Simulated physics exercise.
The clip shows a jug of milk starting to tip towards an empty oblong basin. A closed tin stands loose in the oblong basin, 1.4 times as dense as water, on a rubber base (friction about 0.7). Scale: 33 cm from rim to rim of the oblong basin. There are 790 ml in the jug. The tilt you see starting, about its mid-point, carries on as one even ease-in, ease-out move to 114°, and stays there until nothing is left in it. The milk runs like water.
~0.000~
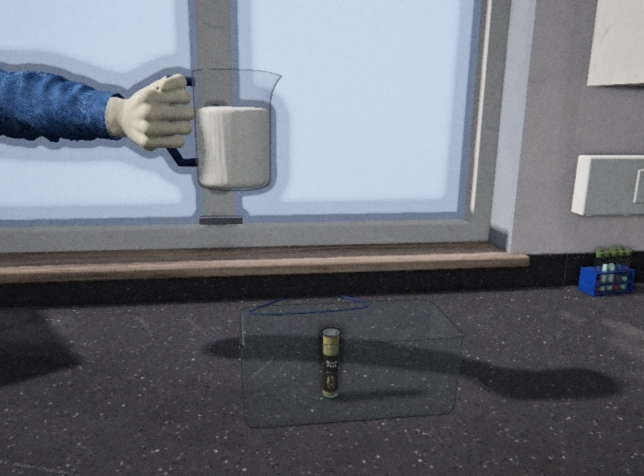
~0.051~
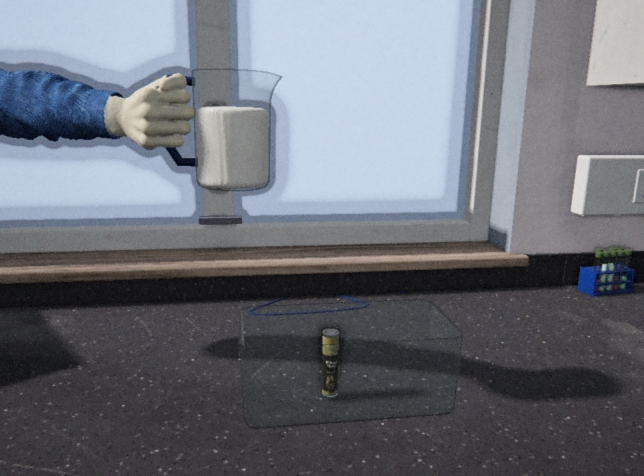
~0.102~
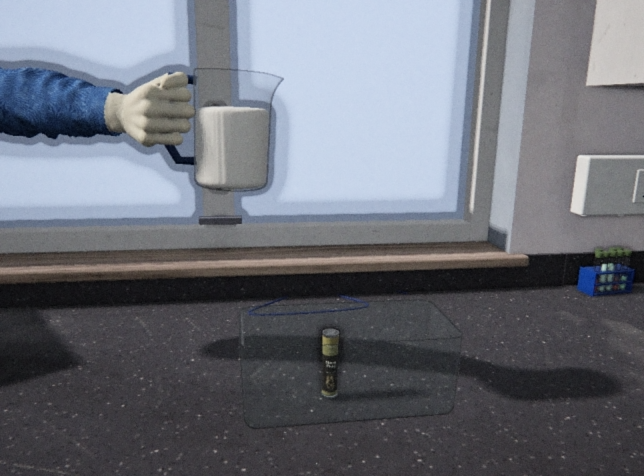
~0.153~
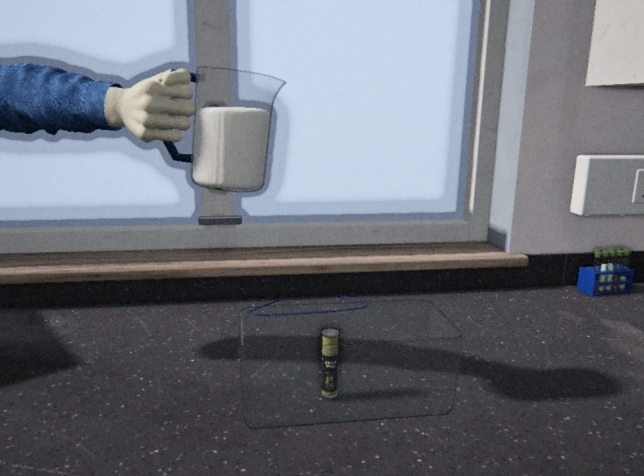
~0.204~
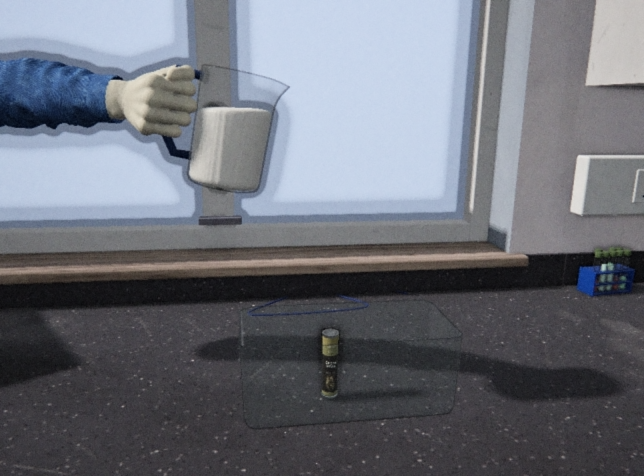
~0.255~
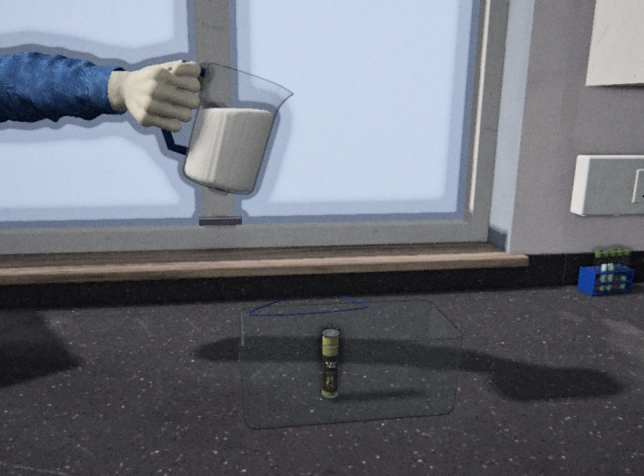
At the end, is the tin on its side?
The tin stays up.
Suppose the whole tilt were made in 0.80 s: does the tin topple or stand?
The tin remains upright.
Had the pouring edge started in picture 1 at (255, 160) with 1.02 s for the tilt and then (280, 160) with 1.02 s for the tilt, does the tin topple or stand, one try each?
First it goes over; then it goes over.
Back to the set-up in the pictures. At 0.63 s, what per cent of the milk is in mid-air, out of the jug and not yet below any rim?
Near 10 in a hundred.
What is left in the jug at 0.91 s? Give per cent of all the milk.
Some 30 per cent.
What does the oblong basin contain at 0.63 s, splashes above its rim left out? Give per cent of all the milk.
About 0 per cent.
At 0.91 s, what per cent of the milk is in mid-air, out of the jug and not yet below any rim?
Some 44 per cent.
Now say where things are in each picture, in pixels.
In the first picture, tilt 0°; pouring edge (282, 75); surface from (197, 110) to (268, 110); the oblong basin's rim runs from (241, 327) to (447, 318); the tin's top is at (331, 335).
In the second picture, tilt 1°; pouring edge (282, 75); surface from (196, 110) to (268, 110).
In the third picture, tilt 3°; pouring edge (284, 77); surface from (197, 109) to (268, 110).
In the fourth picture, tilt 6°; pouring edge (286, 81); surface from (198, 110) to (269, 112).
In the fifth picture, tilt 11°; pouring edge (290, 86); surface from (198, 112) to (271, 112).
In the sixth picture, tilt 17°; pouring edge (294, 93); surface from (198, 114) to (273, 113).
By 0.63 s the tilt is 78° and 90 per cent is still to pour; the tin stands where it began.
By 0.91 s the tilt is 111° and 30 per cent is still to pour; the tin stands where it began.
By 1.20 s the tilt is 114° and 1 per cent is still to pour; the tin stands where it began.
By 1.52 s the tilt is 114° and 0 per cent is still to pour; the tin stands where it began.
At rest the tin stands where it began.
